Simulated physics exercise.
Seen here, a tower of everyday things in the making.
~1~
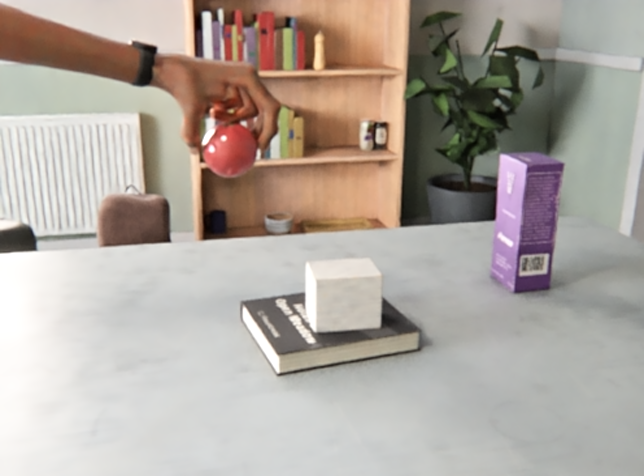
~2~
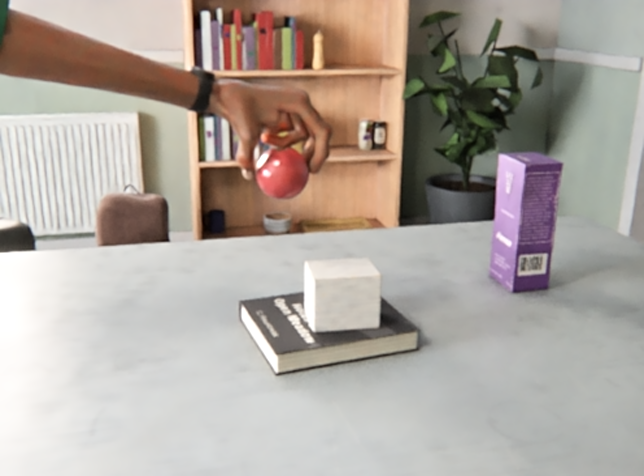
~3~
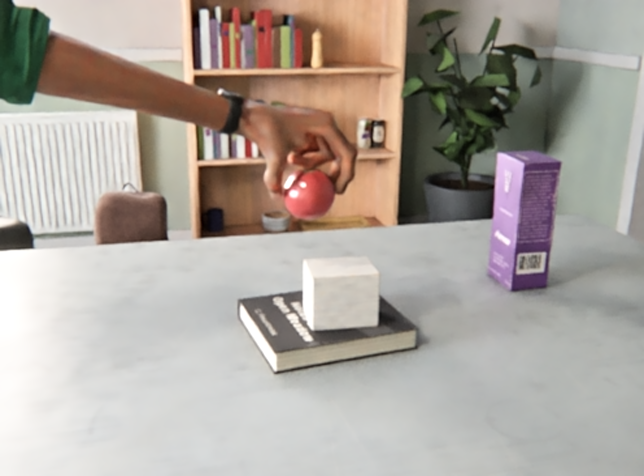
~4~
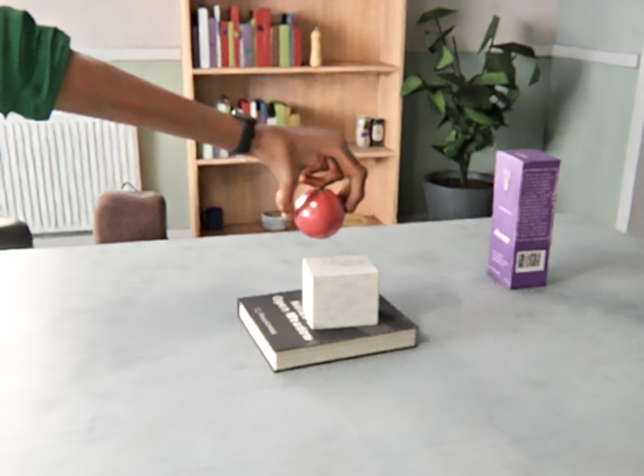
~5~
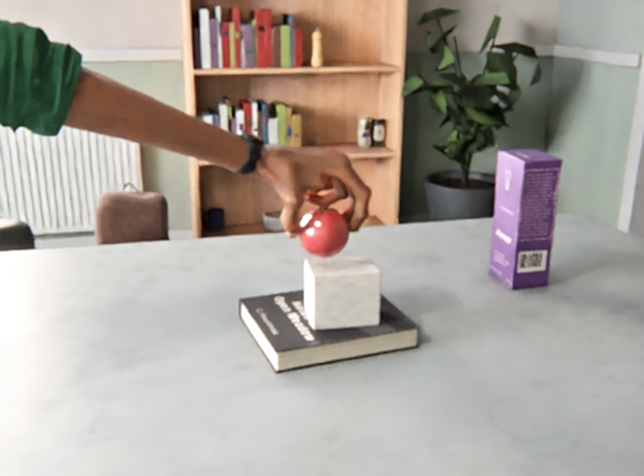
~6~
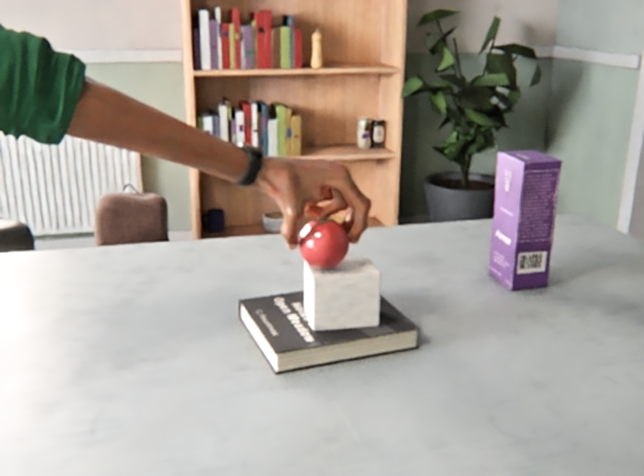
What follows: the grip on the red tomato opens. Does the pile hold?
Outcome: The pile stays up.
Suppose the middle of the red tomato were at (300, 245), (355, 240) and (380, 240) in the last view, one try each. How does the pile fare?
In the first case it comes apart; in the second case it keeps its balance; in the third case it gives way.
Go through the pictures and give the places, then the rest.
The first frame shows still above its spot; red tomato (231, 150); purple carton (525, 222).
The second frame shows still above its spot; red tomato (283, 173); white block (342, 294).
The third frame shows still above its spot; red tomato (310, 193); black book (324, 323).
The fourth frame shows still above its spot; red tomato (320, 214); purple carton (522, 219).
The fifth frame shows still above its spot; red tomato (325, 232); white block (341, 292).
The sixth frame shows set down, still held; red tomato (324, 244); black book (325, 323).
Then, 1.00 s on from there, no change.
Then, 2.00 s on from there, red tomato resting near (324, 244).
In the end, all 4 unmoved. At the end, from the last picture's camera, red tomato near (325, 244). The pile holds.
